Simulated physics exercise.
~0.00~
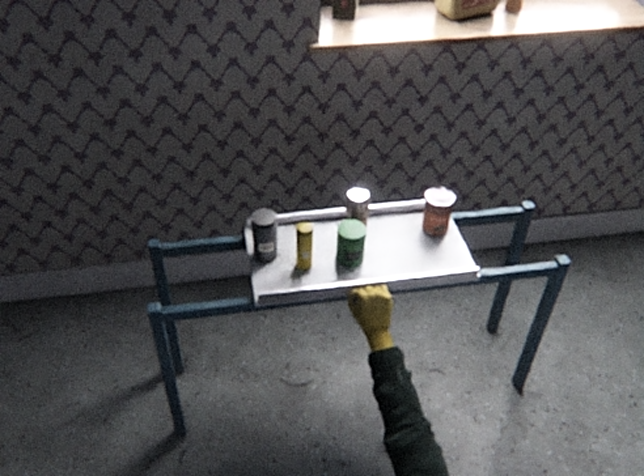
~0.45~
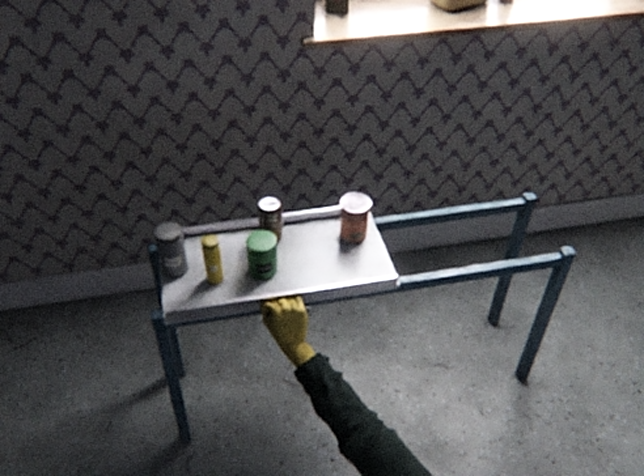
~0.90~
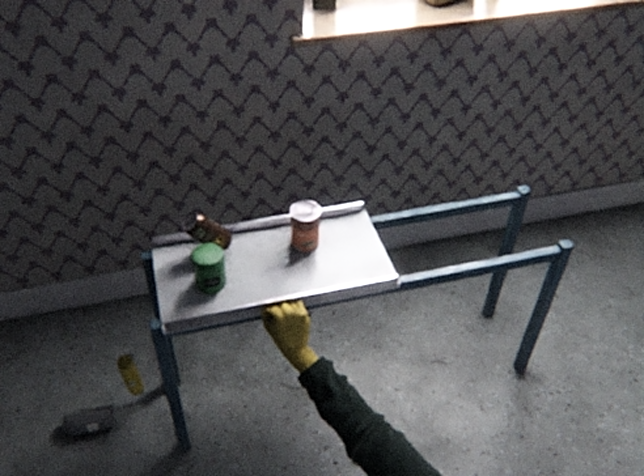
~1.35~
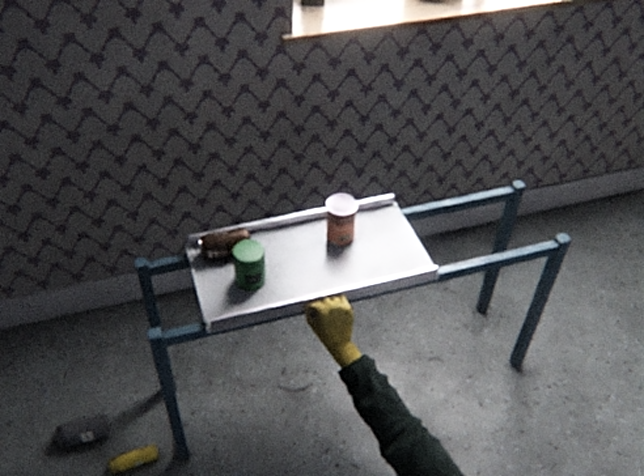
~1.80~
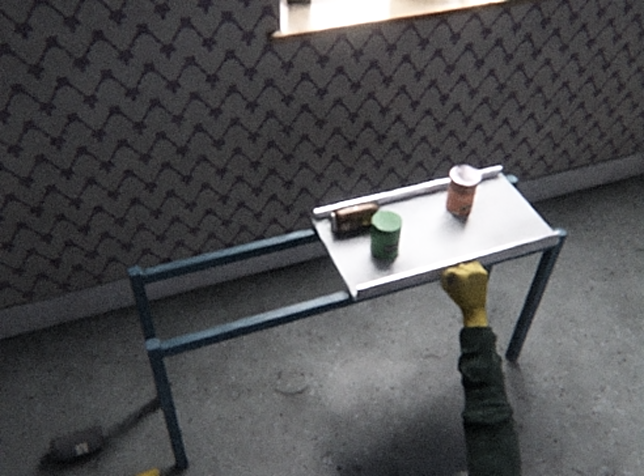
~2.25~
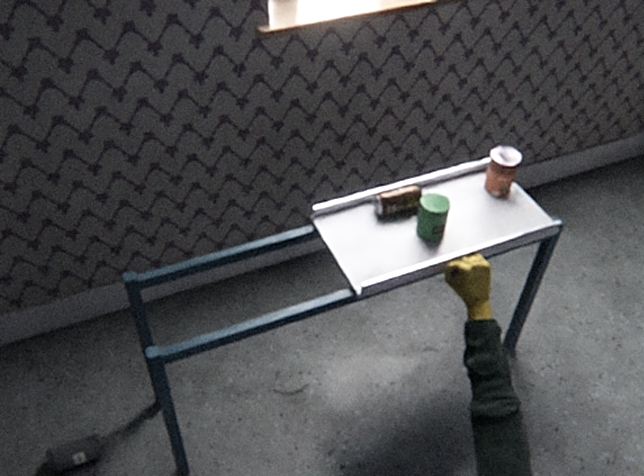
The clip shows a gloved hand sliding a tray of five containers left along blue rails, where a grey jar and yellow shaker fall to the floor and a brown can topples, then sliding it right, leaving the green jar and orange tin upright beside the fallen can.
